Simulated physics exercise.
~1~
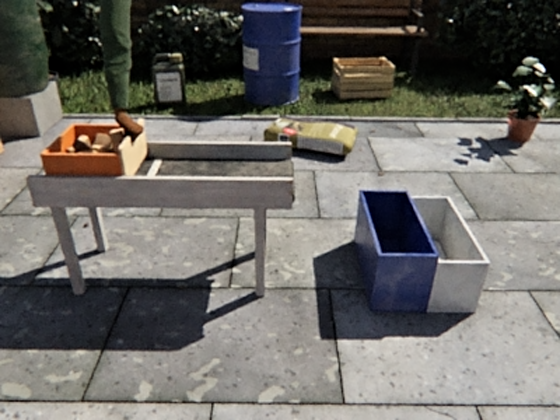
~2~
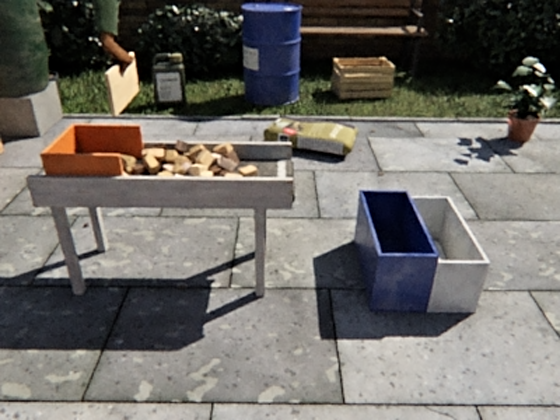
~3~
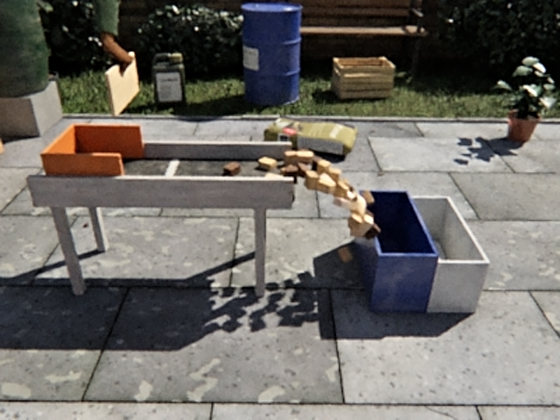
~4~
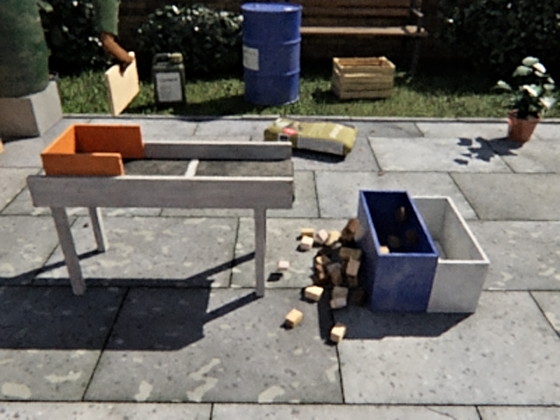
In this clip, a panel lifts from an orange pen on a raised belt, and wooden blocks spread along the belt to the right and tumble off its end, a few landing in the blue tub and many piling on the paving beside it, while the white tub appears empty.
